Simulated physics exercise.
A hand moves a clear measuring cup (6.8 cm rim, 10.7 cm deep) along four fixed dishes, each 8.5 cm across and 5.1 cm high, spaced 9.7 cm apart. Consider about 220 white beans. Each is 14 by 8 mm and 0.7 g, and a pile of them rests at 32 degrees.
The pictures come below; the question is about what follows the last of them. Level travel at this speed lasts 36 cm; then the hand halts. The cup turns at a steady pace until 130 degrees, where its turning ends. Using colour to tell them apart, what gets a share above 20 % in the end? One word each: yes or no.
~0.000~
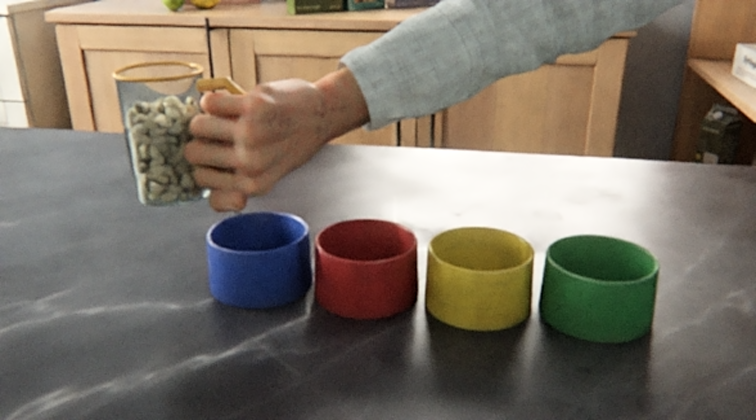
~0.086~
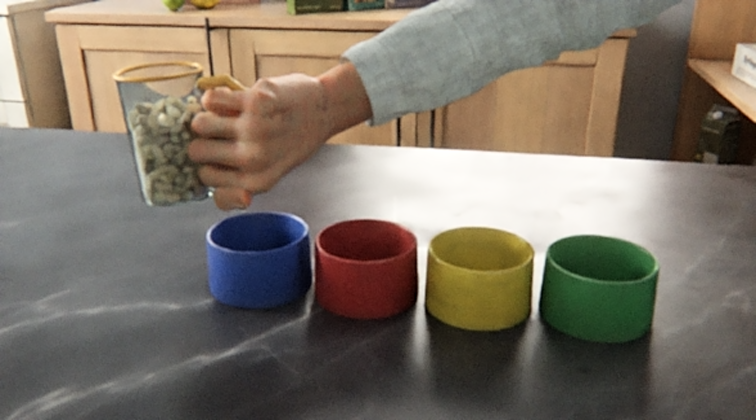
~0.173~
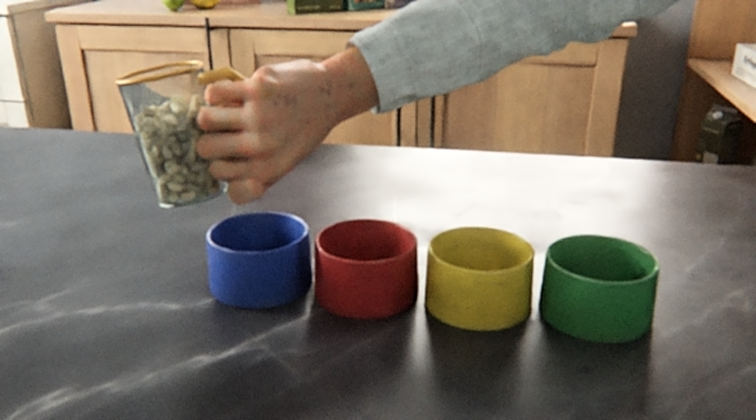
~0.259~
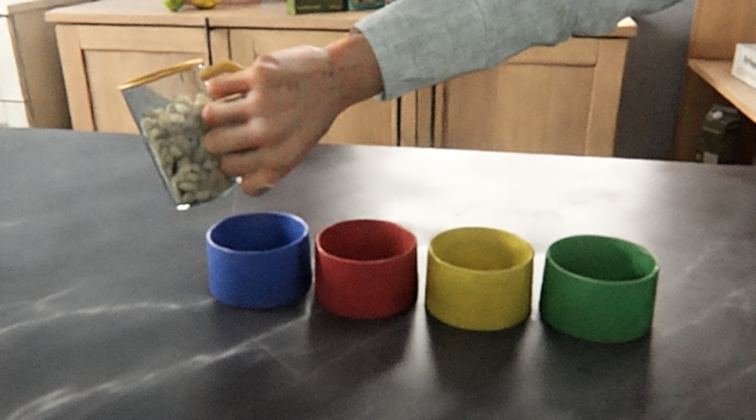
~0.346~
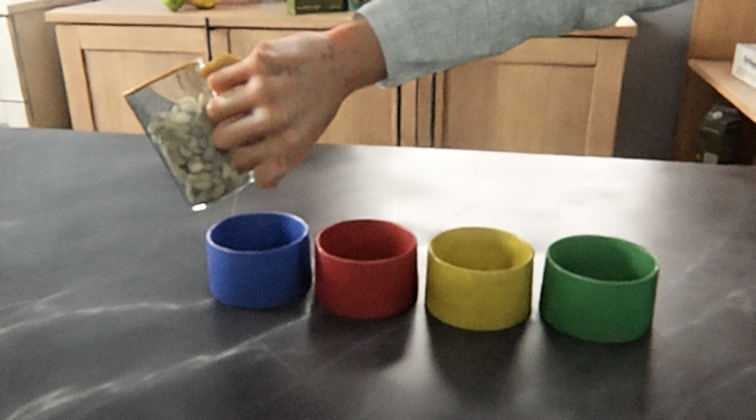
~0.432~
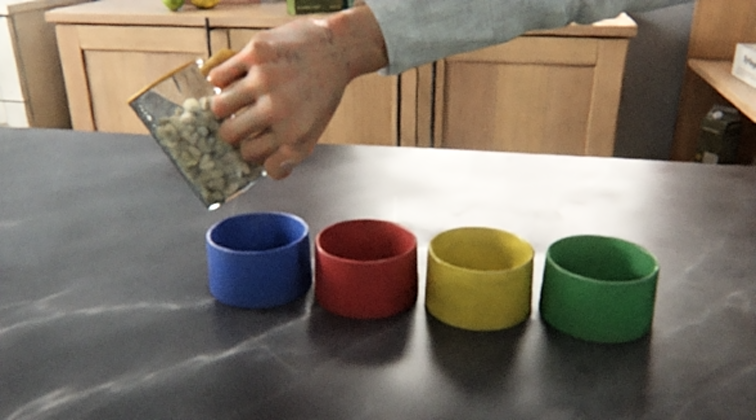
Red: No; blue: Yes; green: No; yellow: No; counter: No.
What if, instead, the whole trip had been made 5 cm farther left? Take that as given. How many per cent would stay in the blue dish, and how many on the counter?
Result - blue 40 / counter 60.
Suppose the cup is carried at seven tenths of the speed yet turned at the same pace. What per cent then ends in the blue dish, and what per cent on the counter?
In that case: Blue 60, and counter 40.
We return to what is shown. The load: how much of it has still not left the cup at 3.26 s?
Load share: Near 0 percent.
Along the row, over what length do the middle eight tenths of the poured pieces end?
It covers some 5 centimetres of the row.
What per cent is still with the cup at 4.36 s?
Around 0 in a hundred.
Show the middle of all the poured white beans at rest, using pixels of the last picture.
Somewhere near (263, 254) in the last picture.
After 2.13 s, tilt 130 degrees; cup holds 0 %, blue 100 %.
After 3.26 s, tilt 130 degrees; cup holds 0 %, blue 100 %.
After 4.36 s, tilt 130 degrees; cup holds 0 %, blue 100 %.
By 4.7 s all is still; red 0 %, blue 100 %, green 0 %, yellow 0 %, counter 0 %.
